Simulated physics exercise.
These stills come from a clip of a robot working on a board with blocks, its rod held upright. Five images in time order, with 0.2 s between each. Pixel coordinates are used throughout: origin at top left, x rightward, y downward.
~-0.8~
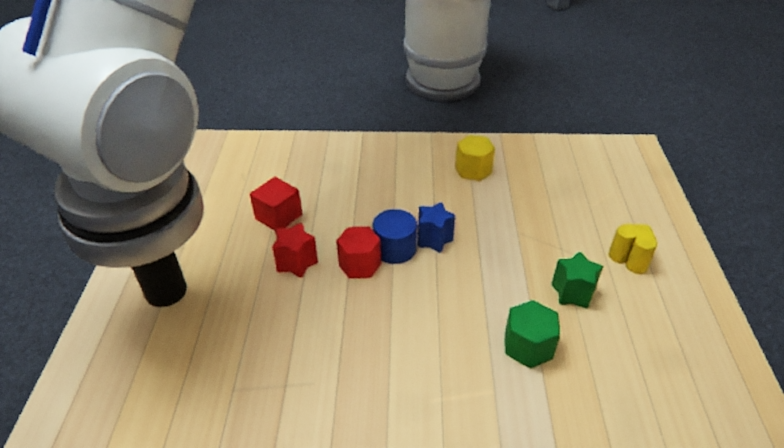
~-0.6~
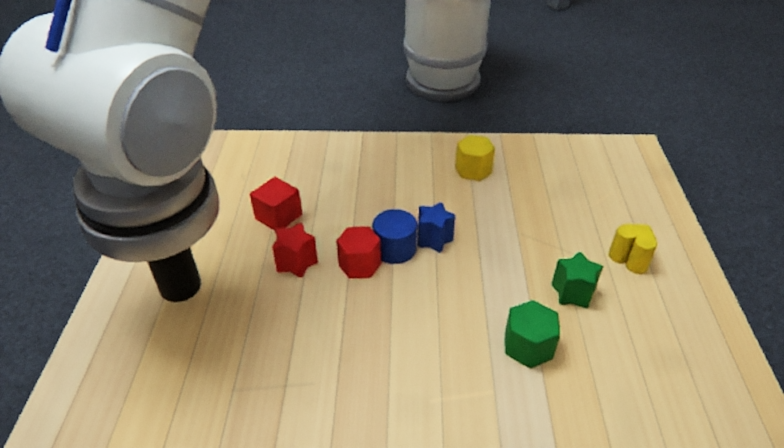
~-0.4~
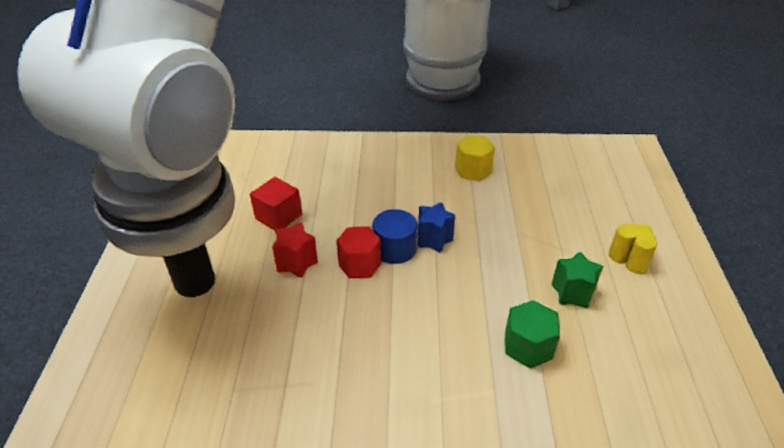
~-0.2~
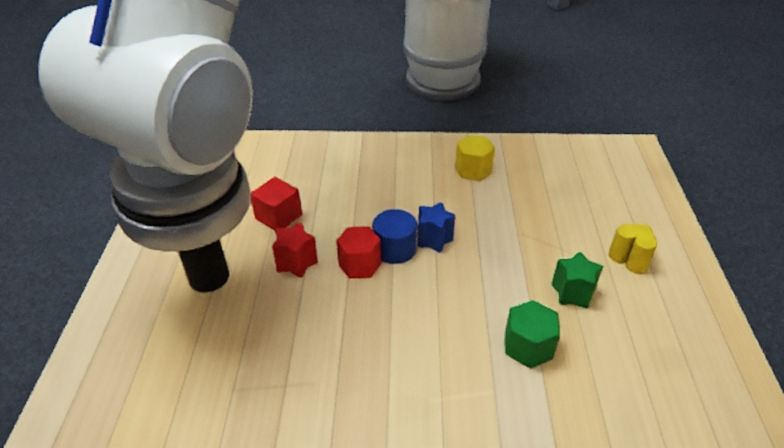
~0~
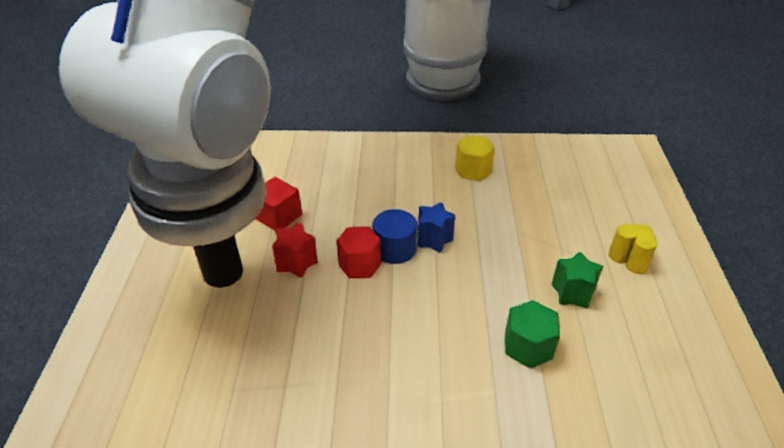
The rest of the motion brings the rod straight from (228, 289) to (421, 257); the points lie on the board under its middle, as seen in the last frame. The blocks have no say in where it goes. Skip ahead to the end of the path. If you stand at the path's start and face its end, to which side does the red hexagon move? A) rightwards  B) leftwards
(A)
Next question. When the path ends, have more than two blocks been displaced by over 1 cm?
Short answer: Yes.
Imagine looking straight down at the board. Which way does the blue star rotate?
From overhead, the rotation is counterclockwise.
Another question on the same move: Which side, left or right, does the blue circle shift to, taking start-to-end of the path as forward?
Over to the right.
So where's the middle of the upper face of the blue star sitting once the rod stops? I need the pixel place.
In the picture, it is at (477, 195).
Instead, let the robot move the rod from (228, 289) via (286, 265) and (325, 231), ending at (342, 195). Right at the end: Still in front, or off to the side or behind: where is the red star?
The rod no longer has it in front.
What follows on the original path. One third of the way, rod at (292, 260); red star at (316, 225), turned 30° anticlockwise.
Two thirds of the way, rod at (358, 249); red star at (337, 218), turned 115° anticlockwise; red hexagon at (397, 237), turned 15° clockwise; blue circle at (432, 220); blue star at (463, 203), turned 25° anticlockwise.
At the end, rod at (421, 241); red star at (337, 218), turned 115° anticlockwise; red hexagon at (457, 244), turned 55° clockwise; blue circle at (484, 222); blue star at (477, 195), turned 85° anticlockwise.
